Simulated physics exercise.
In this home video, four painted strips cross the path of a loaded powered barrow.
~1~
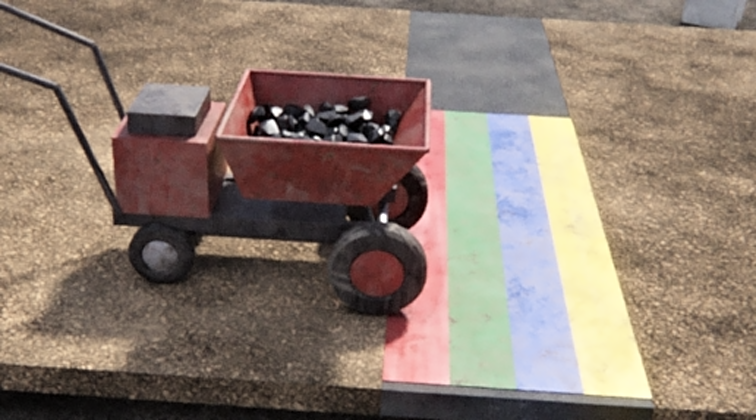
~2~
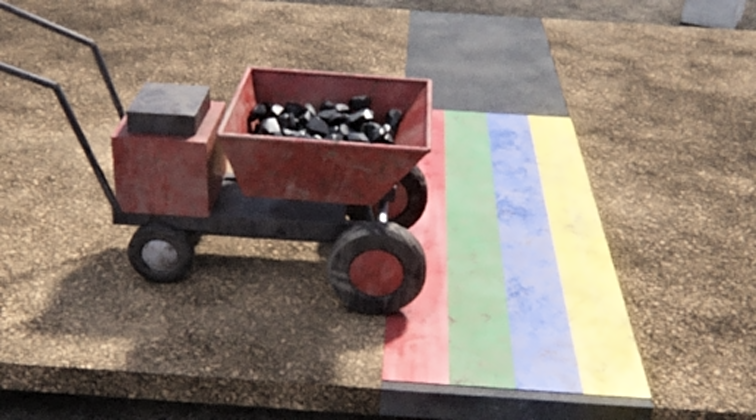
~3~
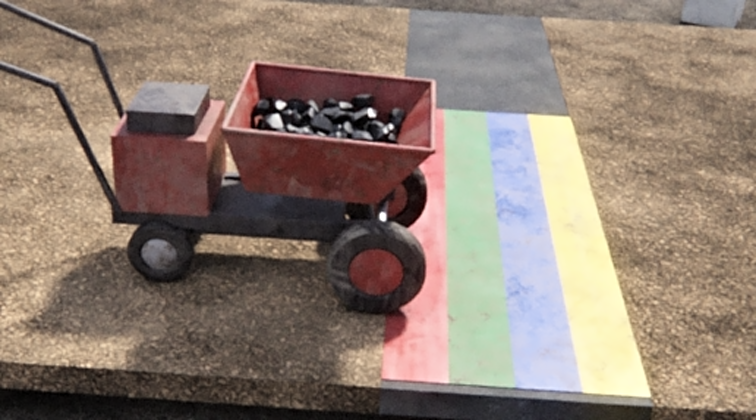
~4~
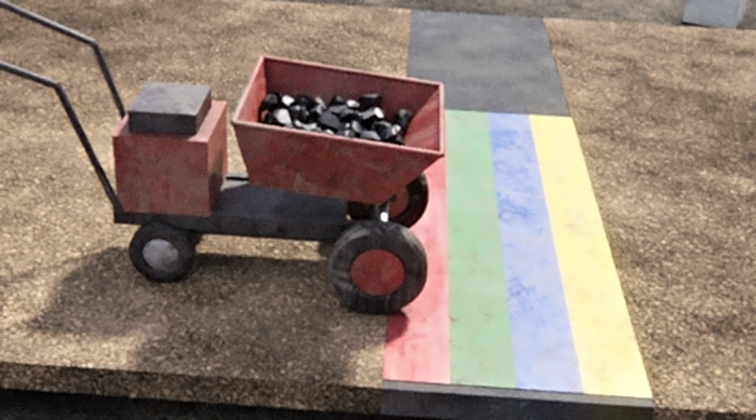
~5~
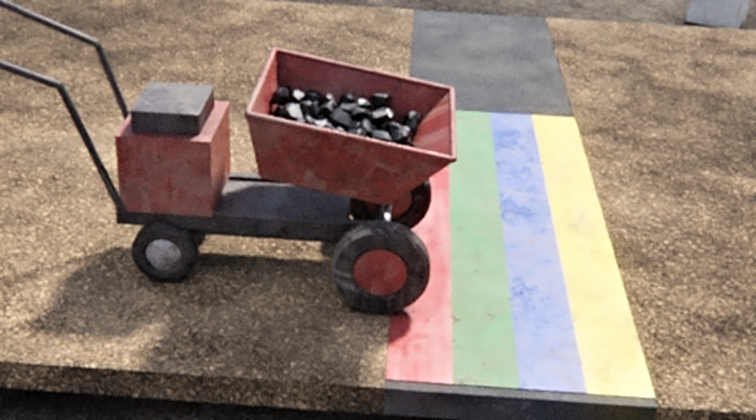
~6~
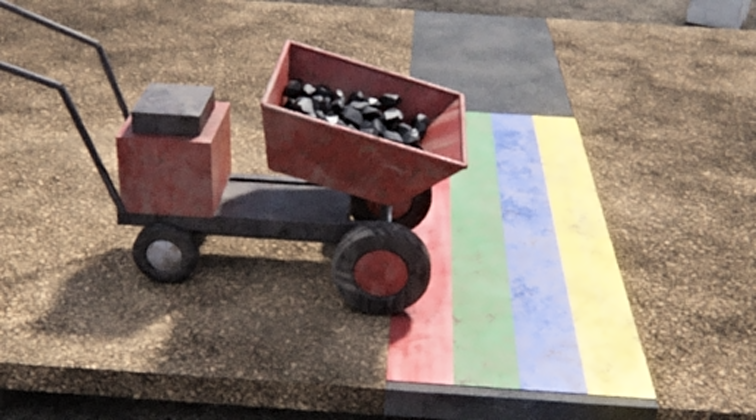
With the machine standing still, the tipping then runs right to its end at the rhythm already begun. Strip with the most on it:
Blue strip.
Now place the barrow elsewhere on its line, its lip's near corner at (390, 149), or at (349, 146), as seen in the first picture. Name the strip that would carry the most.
To begin with the blue strip, and after that the strip in green.
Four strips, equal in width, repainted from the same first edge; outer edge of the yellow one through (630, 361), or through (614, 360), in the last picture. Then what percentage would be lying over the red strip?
Shares: Near 0 %; near 0 %.
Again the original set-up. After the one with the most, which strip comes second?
The answer is the yellow strip.
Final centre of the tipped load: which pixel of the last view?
Close to (563, 276), more or less.
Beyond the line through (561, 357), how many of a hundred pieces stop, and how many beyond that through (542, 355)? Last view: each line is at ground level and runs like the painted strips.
Close to 60 % and 70 %, in that order.
Soon after the last picture, skip tipped steeply; all in the skip.
A little later, skip tipped steeply; most in the skip; a small part over the blue strip; a stray few over the yellow strip.
Later still, skip tipped right over; a small part in the skip; a stray few over the green strip; about half over the blue strip; about a third over the yellow strip; a small part off the paint.
At rest, skip tipped right over; a stray few in the skip; none over the red strip; a small part over the green strip; about half over the blue strip; about a third over the yellow strip; a small part off the paint.
